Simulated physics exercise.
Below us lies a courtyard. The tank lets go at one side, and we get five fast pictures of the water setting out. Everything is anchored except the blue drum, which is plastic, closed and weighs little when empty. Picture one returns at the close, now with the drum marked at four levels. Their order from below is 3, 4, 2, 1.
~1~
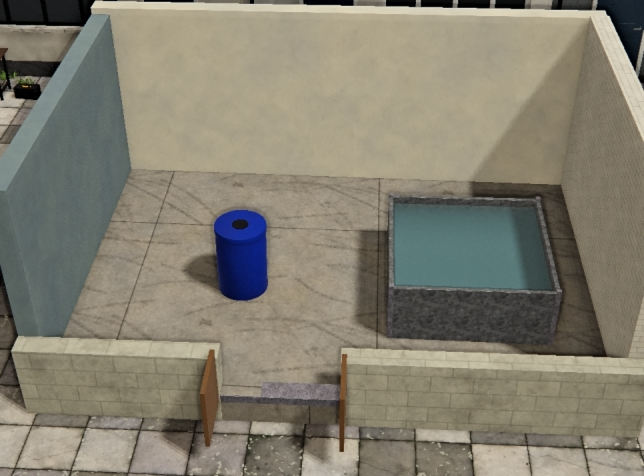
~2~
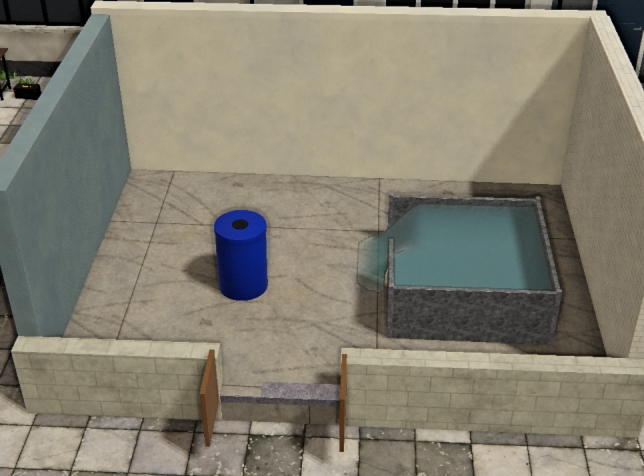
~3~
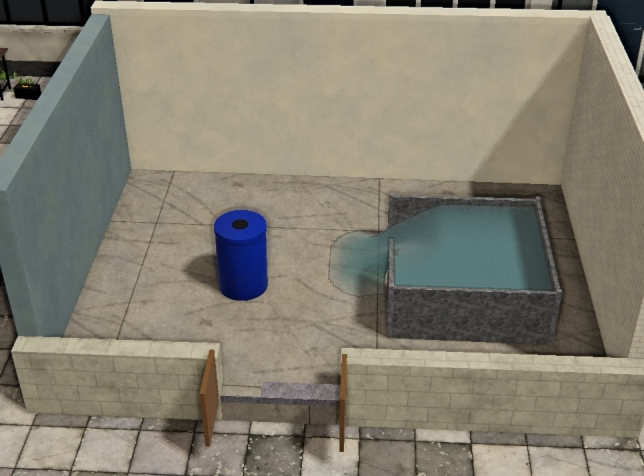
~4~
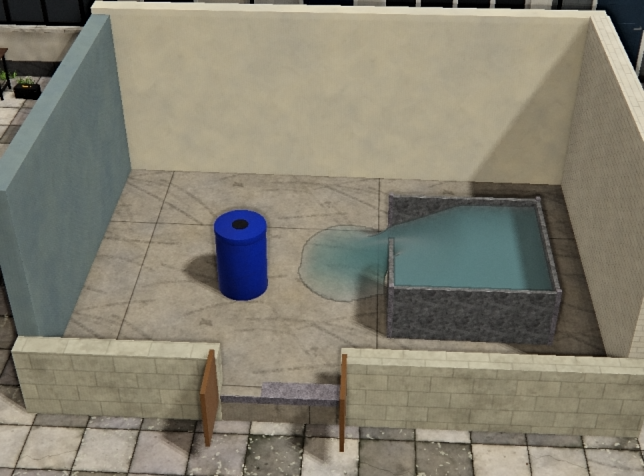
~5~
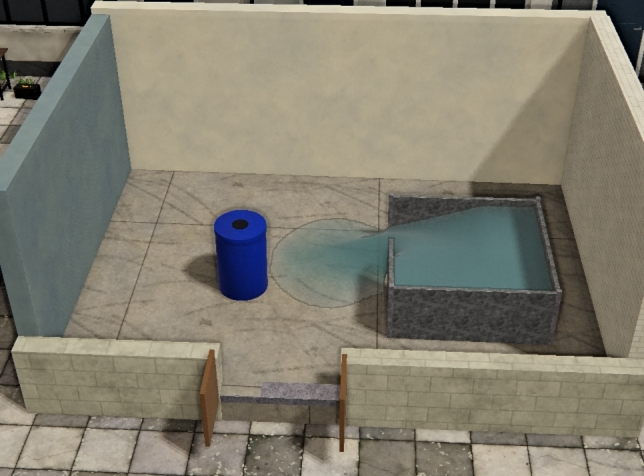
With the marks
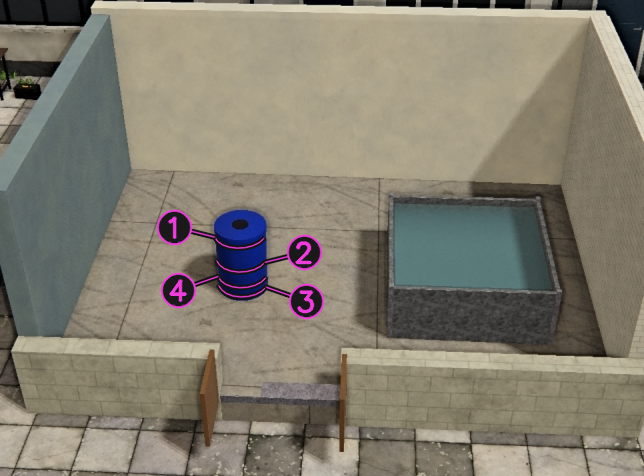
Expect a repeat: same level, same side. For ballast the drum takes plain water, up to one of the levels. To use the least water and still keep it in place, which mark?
2.
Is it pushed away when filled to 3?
Yes, that goes wrong.
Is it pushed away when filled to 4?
Yes, that goes wrong.
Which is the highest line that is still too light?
It is 4.
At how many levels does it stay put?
Two.
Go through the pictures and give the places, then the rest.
Lid of the blue drum at (239, 225); tank full, its middle at (469, 246); open gate at (281, 349), in the first picture.
In the second picture, 2 % of the ground wet, in view closest to the drum at (367, 273).
In the third picture, 3 % of the ground wet, in view closest to the drum at (336, 271).
In the fourth picture, 6 % of the ground wet, in view closest to the drum at (309, 280).
Lid of the blue drum at (239, 225); 9 % of the ground wet, in view closest to the drum at (279, 271), in the fifth picture.
On the marked copy, 1 at (237, 248); 2 at (238, 272); 3 at (240, 296); 4 at (239, 287); from the bottom up 3, 4, 2, 1.
With 1, it does not move.
With 2, it does not move.
With 3, it is pushed about 4 times its own width away.
With 4, it is pushed about half its own width away.
